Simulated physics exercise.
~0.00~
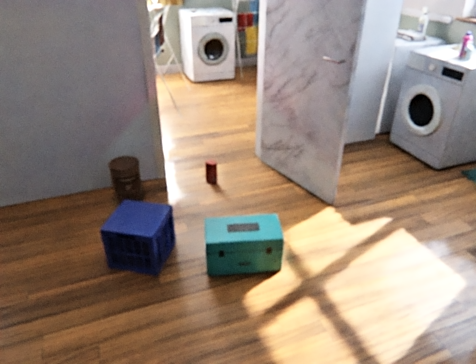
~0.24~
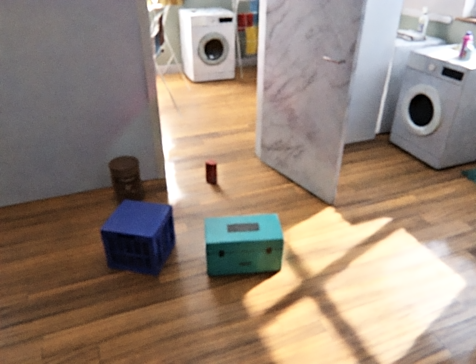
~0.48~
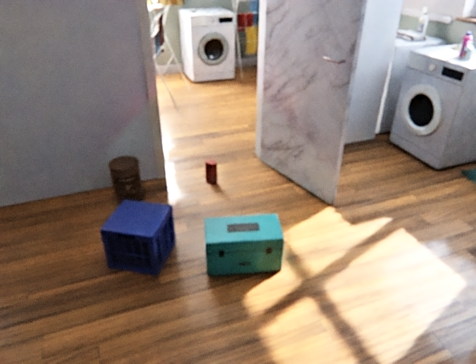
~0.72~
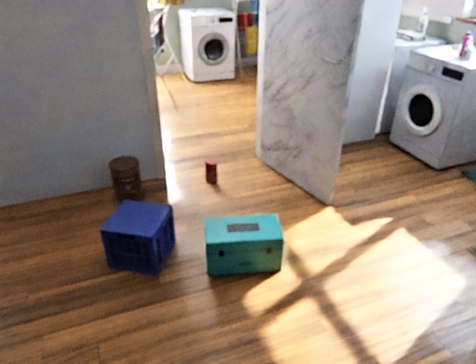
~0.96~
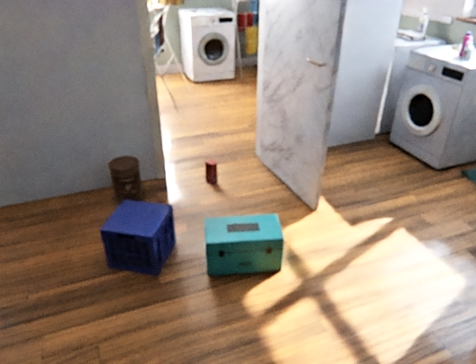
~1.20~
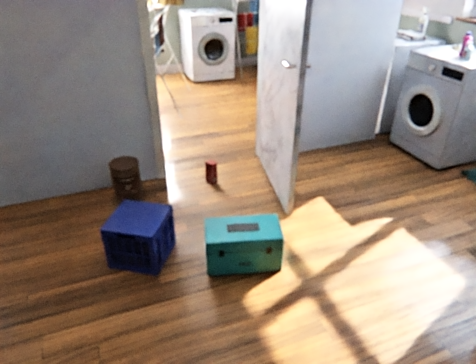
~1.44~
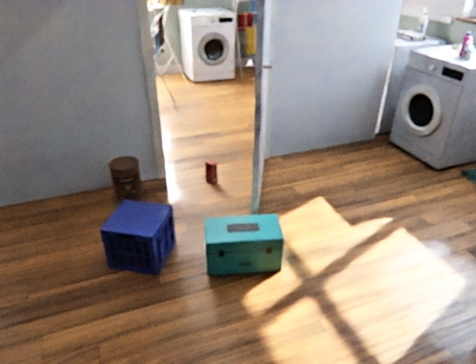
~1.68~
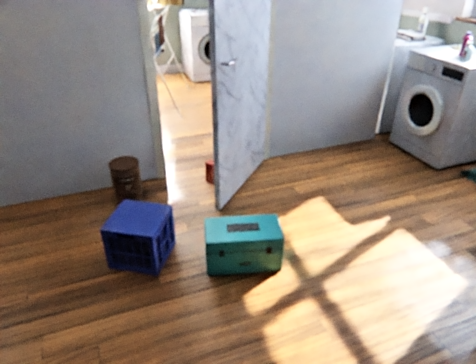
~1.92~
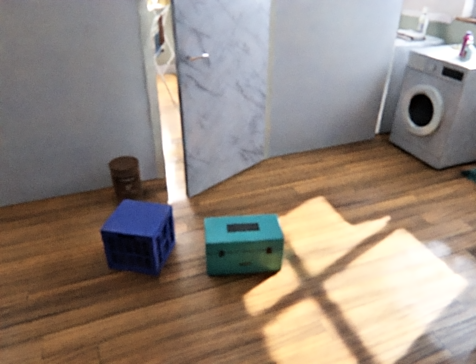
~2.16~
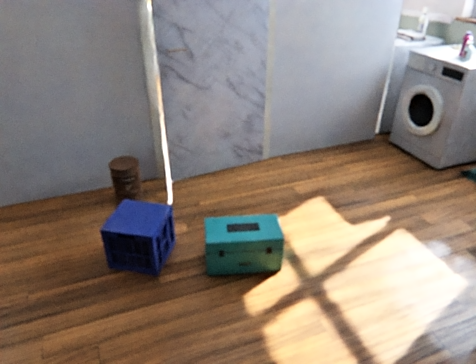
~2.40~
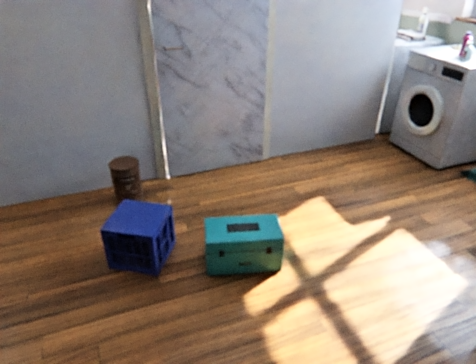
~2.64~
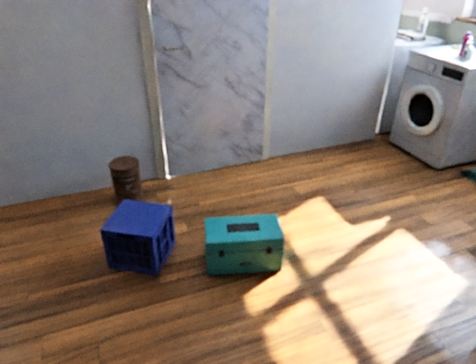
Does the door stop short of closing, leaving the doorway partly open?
No, the door swings all the way across the doorway and ends up closed.
